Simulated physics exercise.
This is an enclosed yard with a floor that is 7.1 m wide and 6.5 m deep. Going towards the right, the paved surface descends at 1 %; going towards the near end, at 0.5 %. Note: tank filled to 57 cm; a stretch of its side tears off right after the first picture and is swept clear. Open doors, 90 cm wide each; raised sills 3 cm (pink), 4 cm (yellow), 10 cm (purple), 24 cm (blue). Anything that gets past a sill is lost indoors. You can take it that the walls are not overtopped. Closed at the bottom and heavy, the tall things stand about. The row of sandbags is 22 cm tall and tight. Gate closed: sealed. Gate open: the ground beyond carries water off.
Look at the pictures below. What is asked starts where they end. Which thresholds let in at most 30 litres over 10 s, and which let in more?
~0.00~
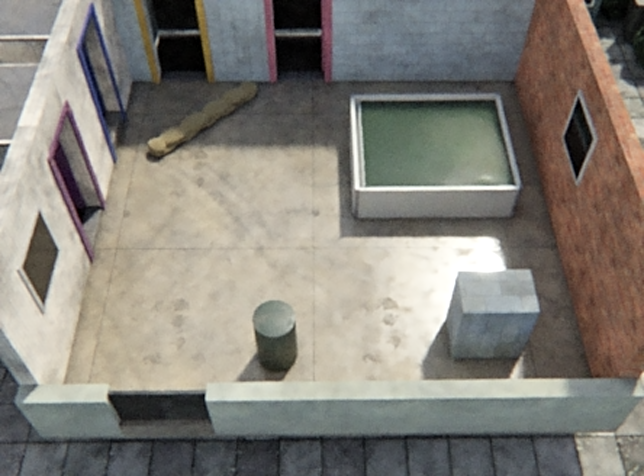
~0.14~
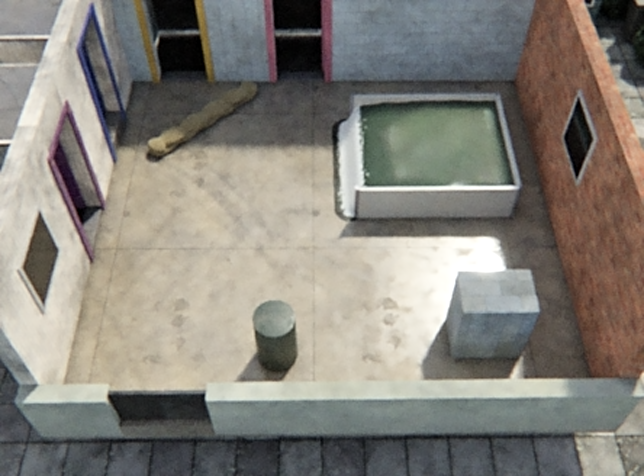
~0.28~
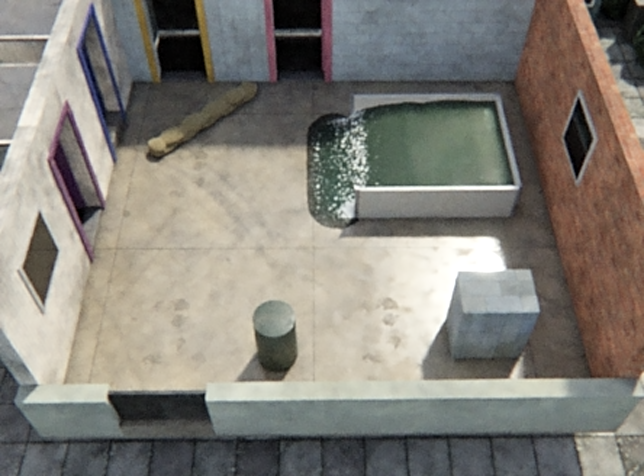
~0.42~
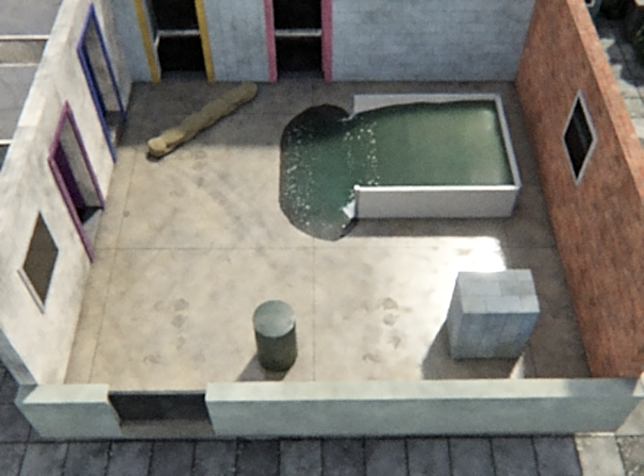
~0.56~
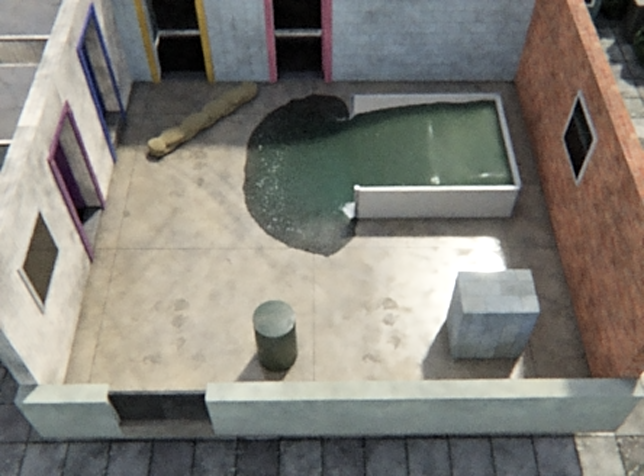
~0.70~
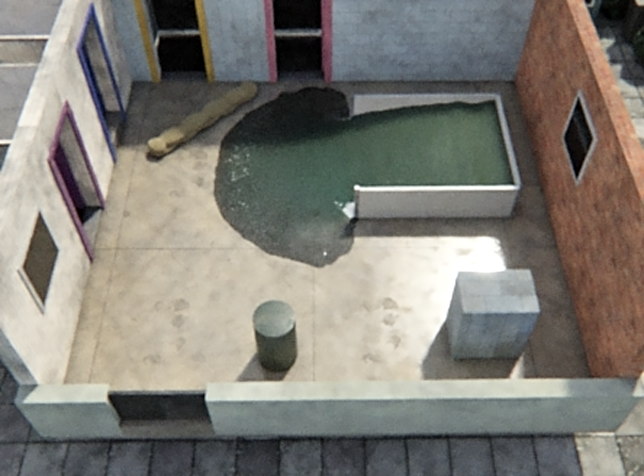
The pink door lets in more; the yellow door lets in more; the purple door lets in more; the blue door lets in at most that.
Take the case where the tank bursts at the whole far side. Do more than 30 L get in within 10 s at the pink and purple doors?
Against that limit the pink door gives a greater amount and the purple door gives a lower amount.
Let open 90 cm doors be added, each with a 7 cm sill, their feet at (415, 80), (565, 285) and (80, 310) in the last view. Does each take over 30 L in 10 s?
So, in the order given, it's shy of the mark, then shy of the mark, then beyond the mark.
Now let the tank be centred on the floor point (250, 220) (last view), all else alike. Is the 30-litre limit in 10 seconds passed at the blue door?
So the blue door keeps within it.
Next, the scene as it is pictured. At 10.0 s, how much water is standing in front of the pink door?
The depth there is near 3.5 cm.
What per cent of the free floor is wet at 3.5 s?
Roughly 55 % of the floor is wet.
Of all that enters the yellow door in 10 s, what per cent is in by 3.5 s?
By then it's near 0% of the total.
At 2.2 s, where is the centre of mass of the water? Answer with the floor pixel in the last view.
Around (313, 173) in the last picture.
After 1.4 s water covers 30 % of the floor and is deepest (24 cm) near (341, 190); pink door 2 cm at the sill, 0 L in, yellow door not reached, purple door not reached, blue door not reached.
After 2.2 s water covers 40 % of the floor and is deepest (31 cm) near (119, 191); pink door 5 cm at the sill, 4 L in, yellow door 1 cm at the sill, 0 L in, purple door 22 cm at the sill, 10 L in, blue door 6 cm at the sill, 0 L in.
After 3.5 s water covers 55 % of the floor and is deepest (33 cm) near (61, 396); pink door 8 cm at the sill, 25 L in, yellow door 3 cm at the sill, 0 L in, purple door 23 cm at the sill, 89 L in, blue door 7 cm at the sill, 0 L in.
After 6.0 s water covers 75 % of the floor and is deepest (23 cm) near (266, 408); pink door 7 cm at the sill, 78 L in, yellow door 8 cm at the sill, 34 L in, purple door 9 cm at the sill, 141 L in, blue door 6 cm at the sill, 0 L in.
After 10.0 s water covers 95 % of the floor and is deepest (14 cm) near (558, 261); pink door 3 cm at the sill, 102 L in, yellow door 6 cm at the sill, 66 L in, purple door 6 cm at the sill, 141 L in, blue door 4 cm at the sill, 0 L in.
